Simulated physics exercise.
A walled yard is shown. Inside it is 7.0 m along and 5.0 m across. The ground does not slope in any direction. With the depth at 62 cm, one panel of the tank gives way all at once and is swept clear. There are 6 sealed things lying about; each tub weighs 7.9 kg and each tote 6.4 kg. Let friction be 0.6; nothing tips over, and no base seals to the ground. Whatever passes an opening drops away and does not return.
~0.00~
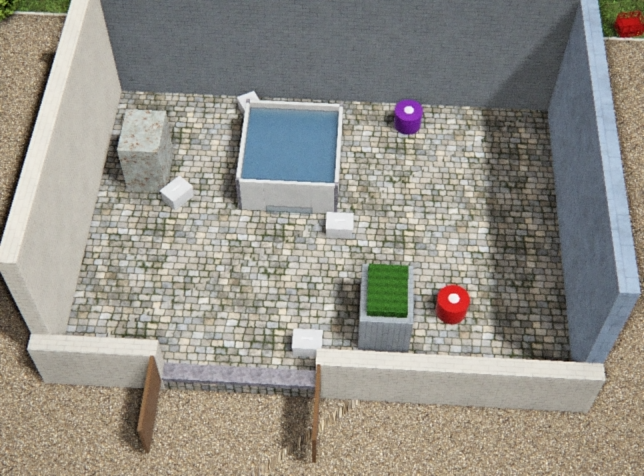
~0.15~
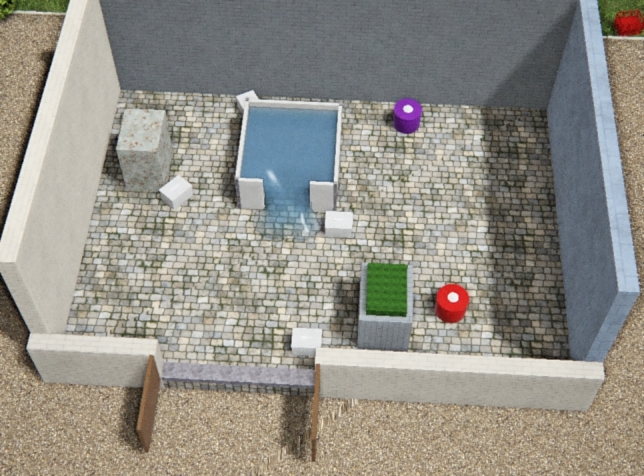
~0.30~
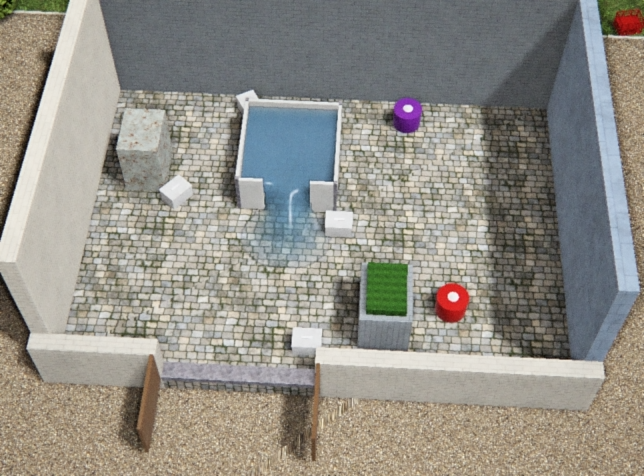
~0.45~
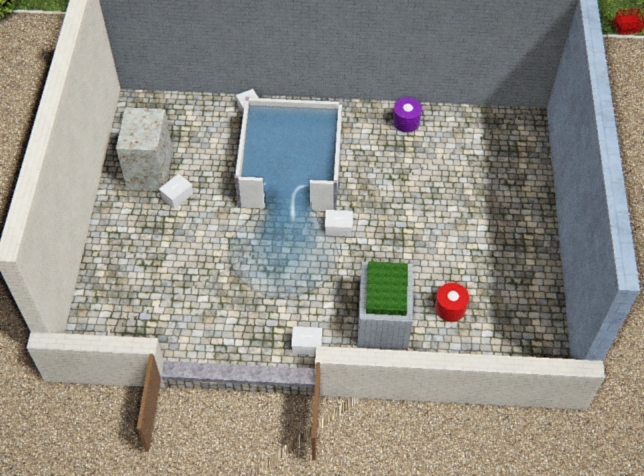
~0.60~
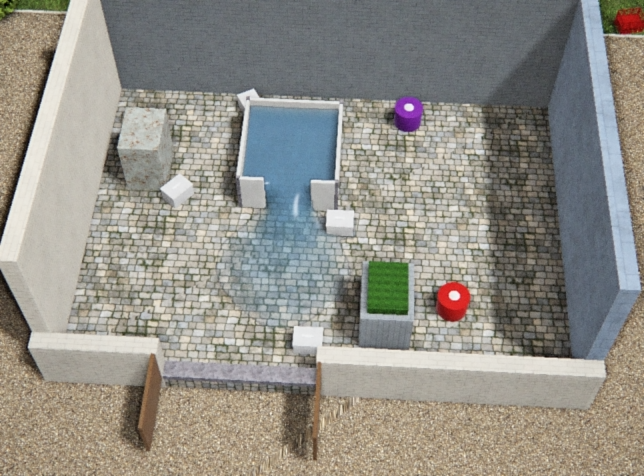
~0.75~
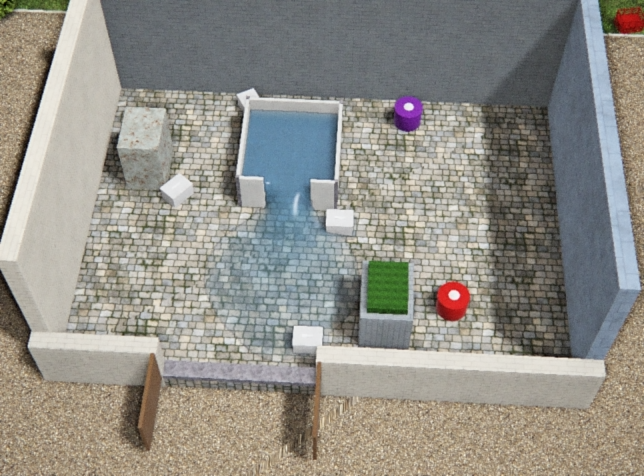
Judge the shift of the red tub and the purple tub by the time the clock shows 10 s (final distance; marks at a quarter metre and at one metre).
Observation: Red tub scarcely moves, purple tub scarcely moves.
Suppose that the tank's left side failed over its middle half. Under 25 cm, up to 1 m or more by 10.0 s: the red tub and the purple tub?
In that situation the red tub stays about where it was, while the purple tub stays about where it was.
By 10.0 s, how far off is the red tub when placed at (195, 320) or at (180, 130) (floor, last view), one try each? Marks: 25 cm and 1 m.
Run 1: It is pushed far off. Run 2: It remains nearly still.
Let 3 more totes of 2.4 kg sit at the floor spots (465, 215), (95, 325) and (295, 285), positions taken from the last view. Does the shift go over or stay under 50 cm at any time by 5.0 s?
In order: Below it, above it, above it.
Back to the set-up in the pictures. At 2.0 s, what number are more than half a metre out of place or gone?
The number I get is 1.
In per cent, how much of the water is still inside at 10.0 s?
Some 48 per cent remains.
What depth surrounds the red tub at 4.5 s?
1 cm or so.
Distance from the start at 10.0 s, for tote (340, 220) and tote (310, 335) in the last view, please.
0 cm for the first, and the second is gone out.
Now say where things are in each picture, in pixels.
In the first frame, the red tub at (454, 299), on the bottom; the purple tub at (409, 110) rests on the ground; water covers 2.1 m2; 0 of 6 have shifted.
In the second frame, the red tub at (453, 298) rests on the ground; the purple tub at (408, 109), on the bottom; 2.6 m2 under water; 0 of 6 have shifted.
In the third frame, the red tub at (453, 297), on the bottom; the purple tub at (408, 109), on the bottom; water covers 3.2 m2; 0 of 6 have shifted.
In the fourth frame, the red tub at (453, 296), on the bottom; the purple tub at (408, 108), on the bottom; water covers 4.0 m2; 0 of 6 have shifted.
In the fifth frame, the red tub at (454, 296), on the bottom; the purple tub at (409, 108) rests on the ground; 5.0 m2 under water; 0 of 6 have shifted.
In the sixth frame, the red tub at (454, 295) rests on the ground; the purple tub at (409, 107) rests on the ground; water covers 6.2 m2; 0 of 6 have shifted.
After 2.0 s the red tub is near (454, 295), 0.0 m from its start, aground; the purple tub is near (409, 107), 0.0 m from its start, aground; 1 of 6 are out; 0 afloat.
After 4.5 s the red tub is near (454, 295), 0.0 m from its start, aground; the purple tub is near (409, 107), 0.0 m from its start, aground; 1 of 6 are out; 0 afloat.
After 7.0 s the red tub is near (454, 295), 0.0 m from its start, aground; the purple tub is near (409, 107), 0.0 m from its start, aground; 1 of 6 are out; 0 afloat.
After 10.0 s the red tub is near (454, 295), 0.0 m from its start, aground; the purple tub is near (409, 107), 0.0 m from its start, aground; 1 of 6 are out; 0 afloat.
